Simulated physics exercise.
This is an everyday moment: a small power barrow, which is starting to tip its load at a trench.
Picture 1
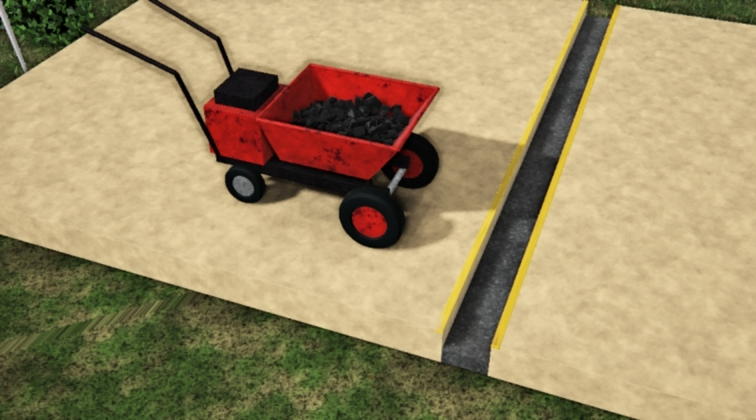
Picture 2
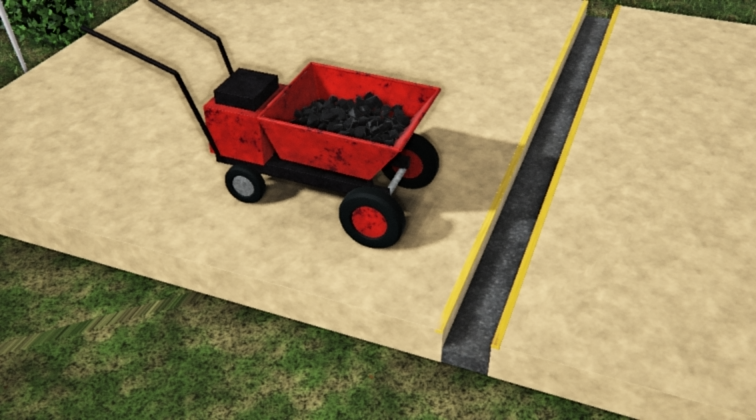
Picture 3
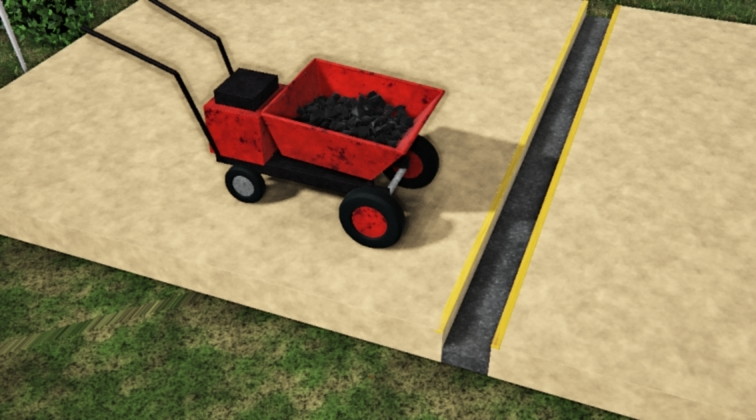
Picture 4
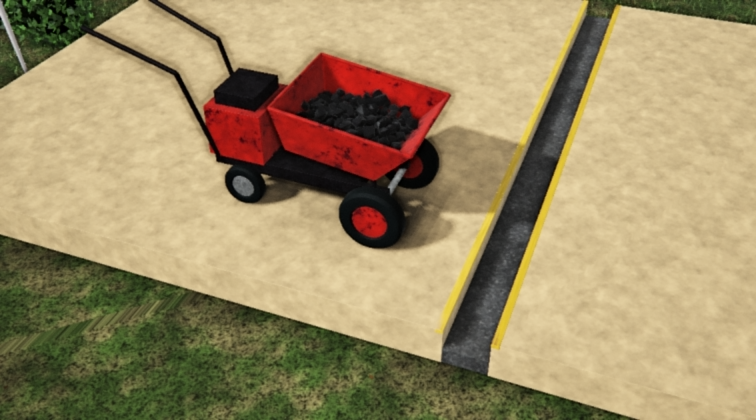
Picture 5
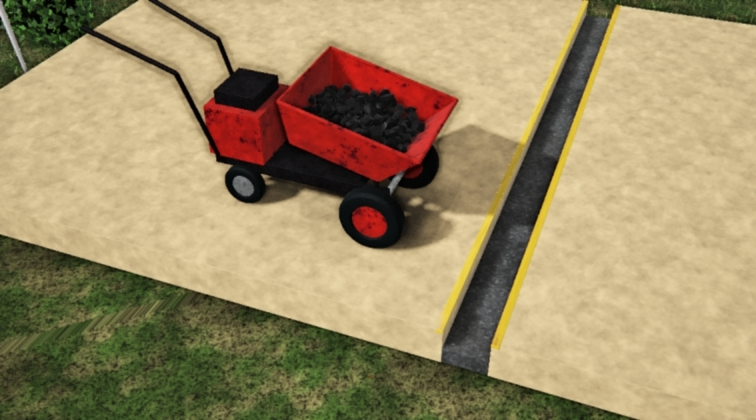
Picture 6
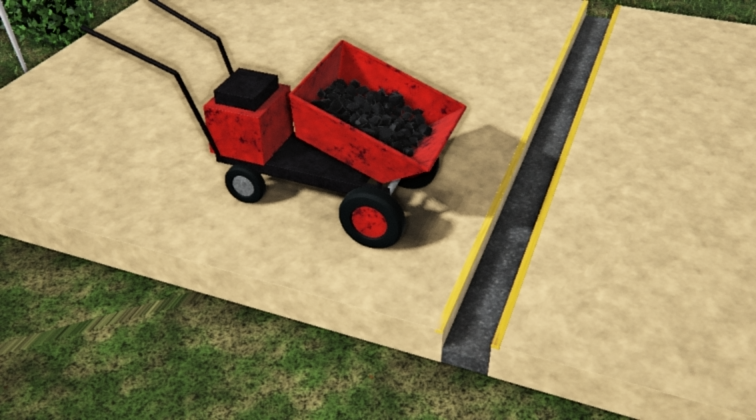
A red barrow's skip, loaded with black lumps, gradually tilts toward the trench on the right.
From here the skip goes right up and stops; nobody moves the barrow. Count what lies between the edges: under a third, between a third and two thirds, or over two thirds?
To my eye, the trench share tops two thirds.
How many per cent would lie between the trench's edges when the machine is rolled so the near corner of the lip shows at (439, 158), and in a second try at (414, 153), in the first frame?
You'd see around 50 per cent the first time and around 80 per cent the second.
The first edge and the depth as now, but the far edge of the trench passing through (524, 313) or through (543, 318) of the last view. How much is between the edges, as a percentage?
The first case gives around 100 percent, and the second around 100 percent.
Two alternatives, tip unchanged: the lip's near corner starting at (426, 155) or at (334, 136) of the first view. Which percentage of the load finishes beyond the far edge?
In order, close to 30 and 0 in a hundred.
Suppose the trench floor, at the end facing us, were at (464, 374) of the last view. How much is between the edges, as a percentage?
It would be close to 100 percent.
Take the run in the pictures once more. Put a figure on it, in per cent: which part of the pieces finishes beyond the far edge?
About 0 %.
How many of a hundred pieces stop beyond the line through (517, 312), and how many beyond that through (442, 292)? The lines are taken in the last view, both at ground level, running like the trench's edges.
First roughly 0 percent, then 100 percent.
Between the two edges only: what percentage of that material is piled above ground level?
About 25 per cent.
Shortly afterwards, skip tipped steeply; the whole lot in the skip.
Next, skip tipped right over; the bulk in the skip; only a few short of the trench; a little in or heaped over the trench.
Some moments later, skip tipped right over; near a quarter in the skip; only a few short of the trench; the bulk in or heaped over the trench; only a few beyond it.
In the end, skip tipped right over; only a few in the skip; a little short of the trench; the bulk in or heaped over the trench; only a few beyond it.
